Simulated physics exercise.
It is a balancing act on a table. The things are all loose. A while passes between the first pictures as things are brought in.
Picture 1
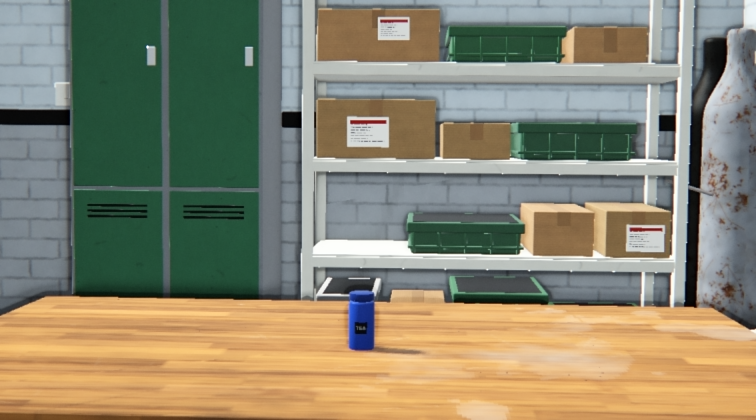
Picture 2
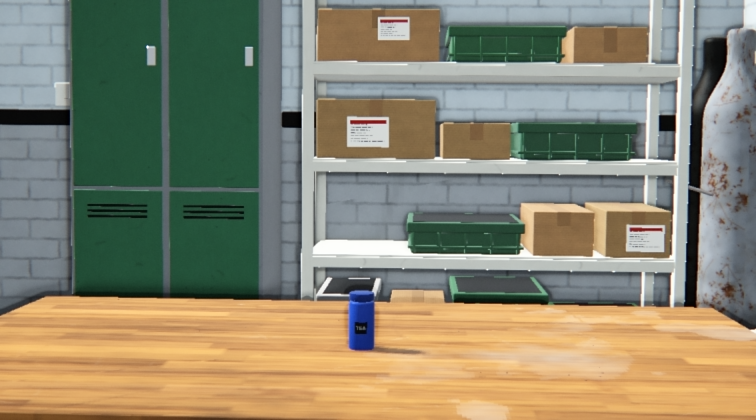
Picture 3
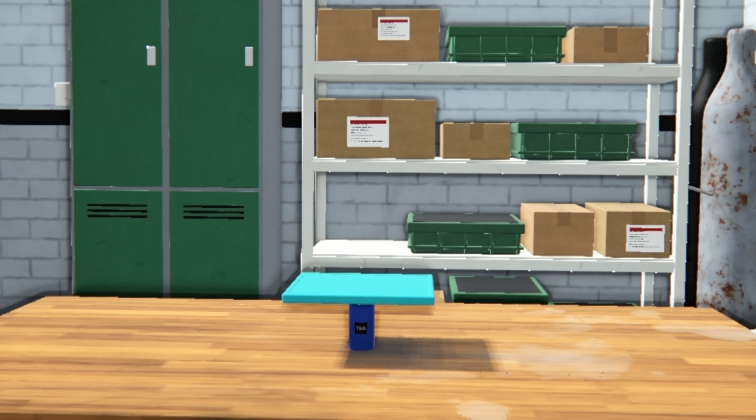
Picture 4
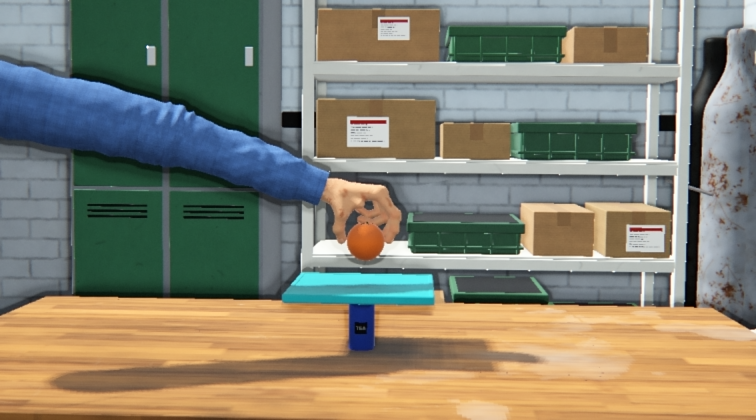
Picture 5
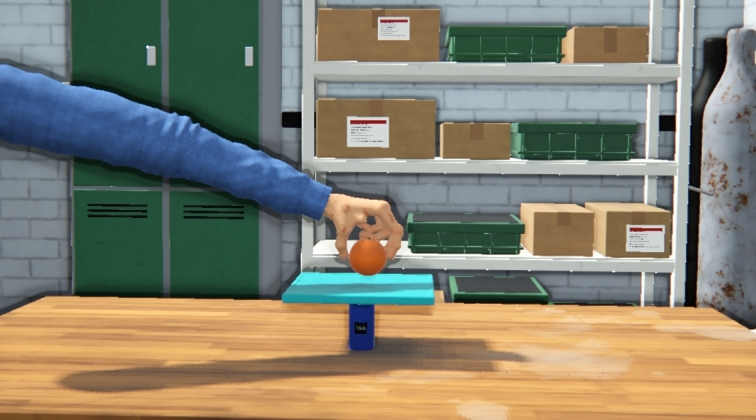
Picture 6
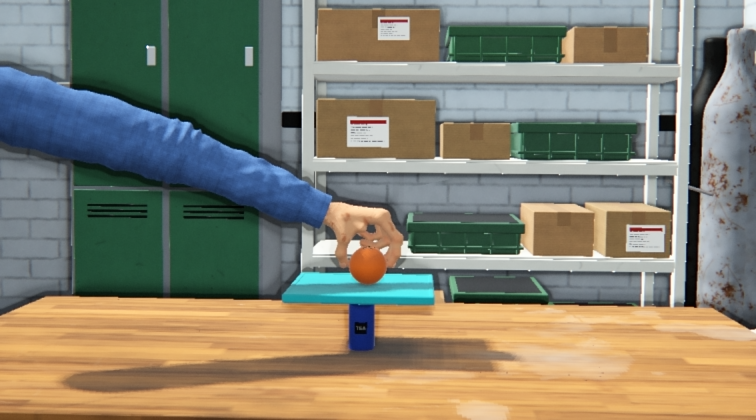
A hand lowers an orange ball-shaped item onto a cyan board atop a small blue container.
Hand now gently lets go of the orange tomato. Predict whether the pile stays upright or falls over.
Prediction: It stays upright.
Then, 0.20 s later than the last frame, all is still.
Then, 0.50 s later than the last frame, orange tomato resting near (368, 266).
When it is over, all 3 as before. End places, in pixels of the last picture, orange tomato near (368, 266). The stack keeps its balance.
